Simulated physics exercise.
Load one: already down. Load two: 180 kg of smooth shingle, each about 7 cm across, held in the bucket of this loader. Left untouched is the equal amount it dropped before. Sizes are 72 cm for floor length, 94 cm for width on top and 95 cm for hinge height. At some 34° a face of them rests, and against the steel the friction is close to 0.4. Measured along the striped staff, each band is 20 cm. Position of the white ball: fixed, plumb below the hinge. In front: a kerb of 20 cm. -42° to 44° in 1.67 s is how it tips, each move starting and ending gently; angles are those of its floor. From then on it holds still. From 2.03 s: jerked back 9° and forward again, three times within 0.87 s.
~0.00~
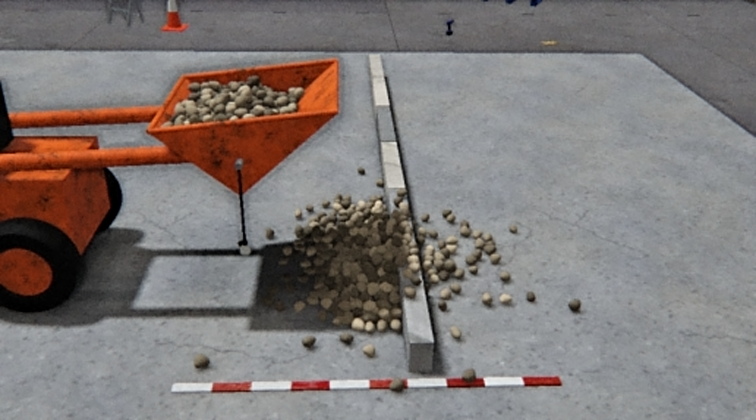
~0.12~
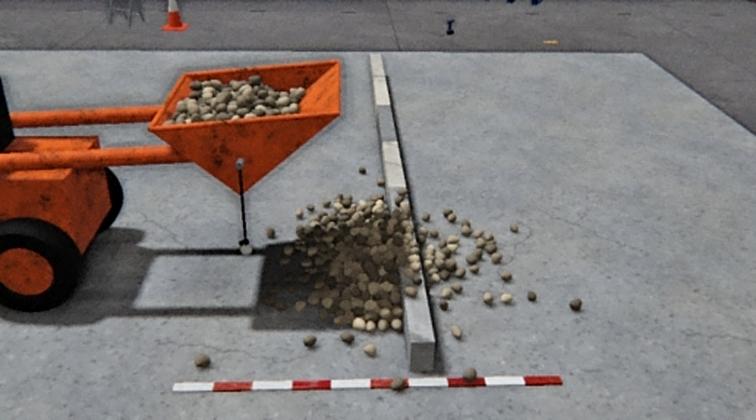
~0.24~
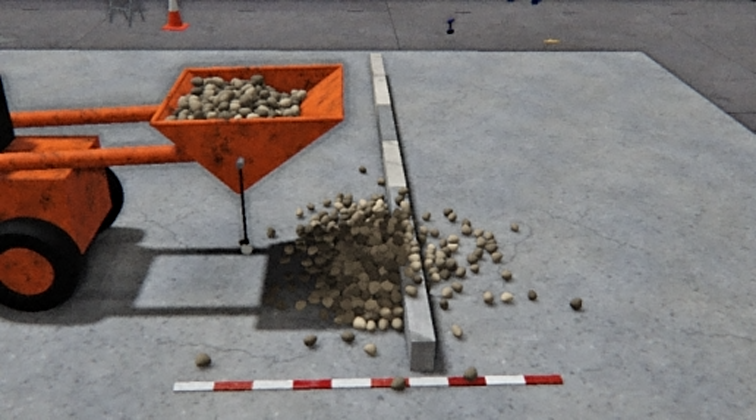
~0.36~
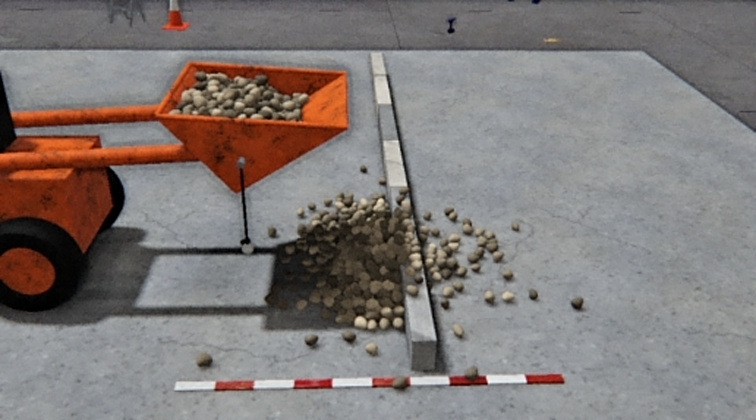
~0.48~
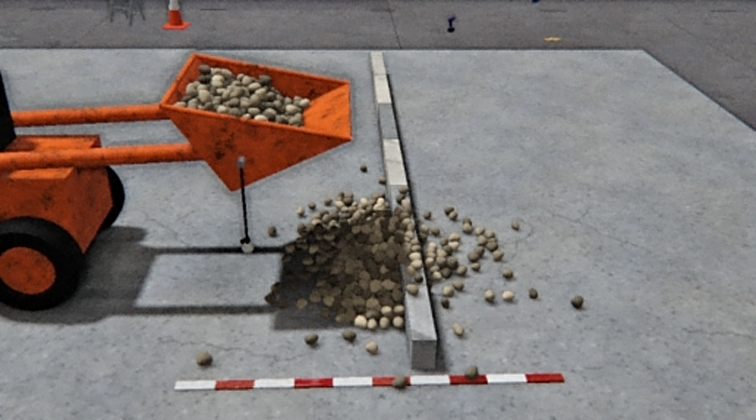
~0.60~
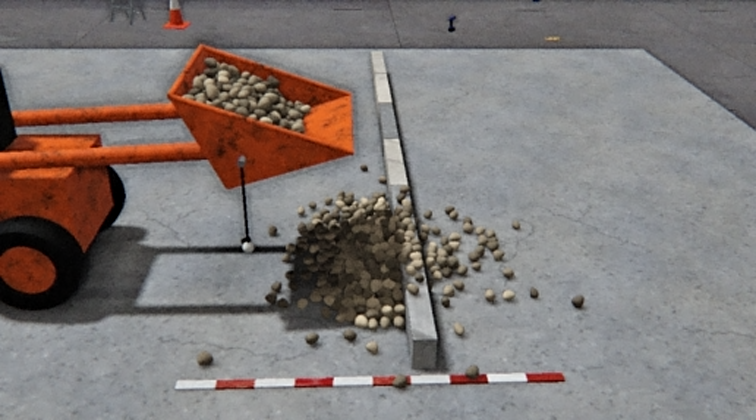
An orange loader gradually tilts its bucket of stones downward to the right above a stone pile.
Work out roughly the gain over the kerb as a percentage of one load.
Close to 1 parts in a hundred.
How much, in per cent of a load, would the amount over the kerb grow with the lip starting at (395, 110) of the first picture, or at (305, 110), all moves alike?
Case one about 40 %, case two about 0 %.
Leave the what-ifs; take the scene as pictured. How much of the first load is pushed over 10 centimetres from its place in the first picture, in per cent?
Near 10 per cent, I reckon.
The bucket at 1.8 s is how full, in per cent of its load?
About 10 percent is still in there.
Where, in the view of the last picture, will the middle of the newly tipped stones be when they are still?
Around (342, 246).
After 1.2 s the floor is at 30°; in per cent of one load, 97 in the bucket, 92 on this side of the kerb, 11 over the kerb; the foremost stones are at (513, 257).
After 1.8 s the floor is at 44°; in per cent of one load, 12 in the bucket, 176 on this side of the kerb, 12 over the kerb; the foremost stones are at (513, 257).
After 3.3 s the floor is at 44°; in per cent of one load, 0 in the bucket, 187 on this side of the kerb, 13 over the kerb; the foremost stones are at (515, 260).
After 5.8 s the floor is at 44°; in per cent of one load, 0 in the bucket, 187 on this side of the kerb, 13 over the kerb; the foremost stones are at (515, 260). Net gain over the kerb, 1.
